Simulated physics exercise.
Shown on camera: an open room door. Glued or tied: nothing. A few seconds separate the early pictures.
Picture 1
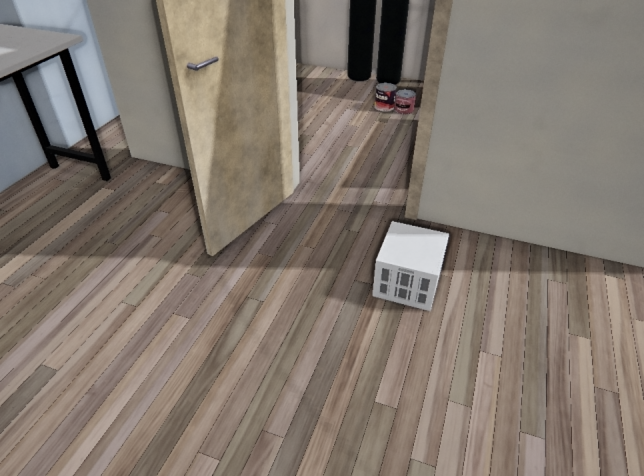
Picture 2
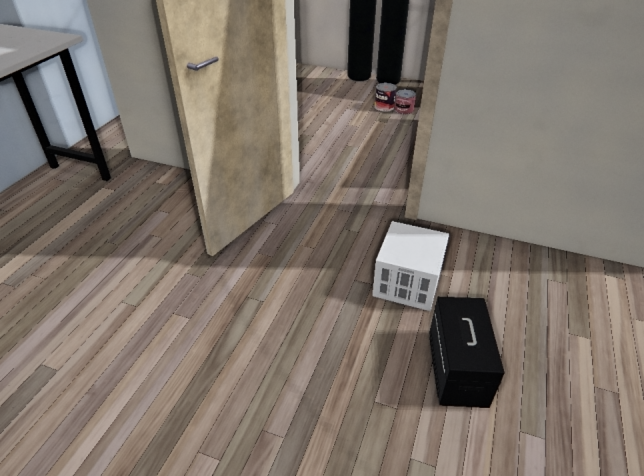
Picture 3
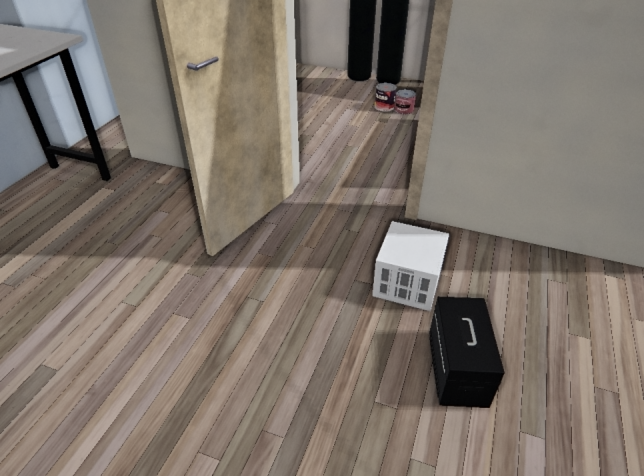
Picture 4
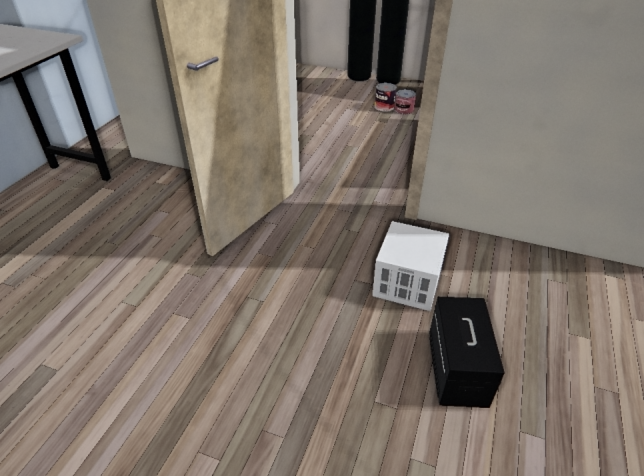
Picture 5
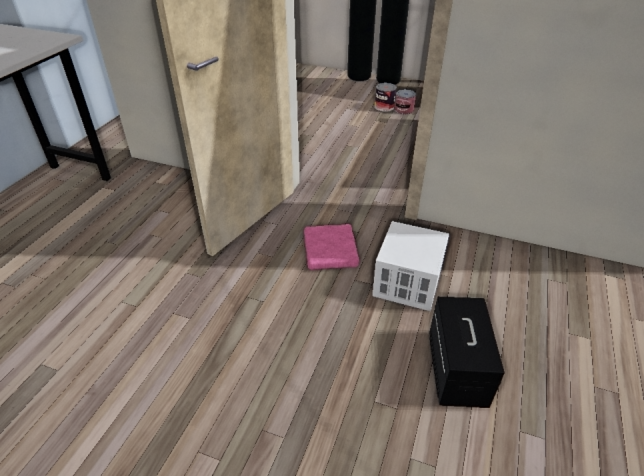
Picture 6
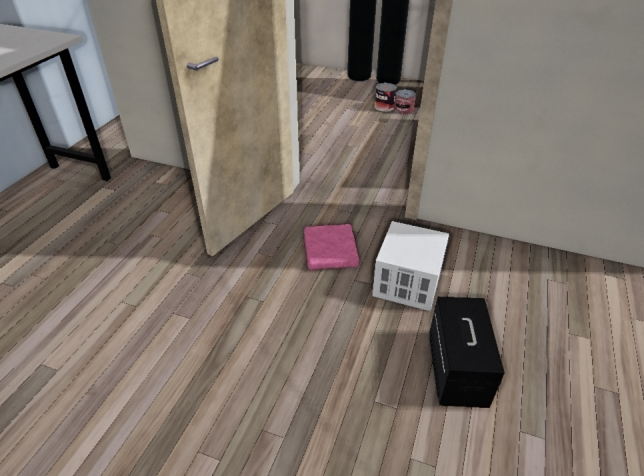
Open door standing still beside a white crate on a wood floor, a black toolbox appearing, then a pink cushion.
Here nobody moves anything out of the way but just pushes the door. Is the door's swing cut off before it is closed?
Yes. The door does not make it to the frame.
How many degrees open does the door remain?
About 20°.
Then, 1.00 s later than the last frame, door 54° open; pink cushion moved a little near (342, 243).
Then, 1.20 s later than the last frame, door 38° open; pink cushion moved about its own width near (369, 234).
When it is over, door 22° open; moved from the start, pink cushion; the other 2 as before. End places, in pixels of the last picture, pink cushion near (390, 221).
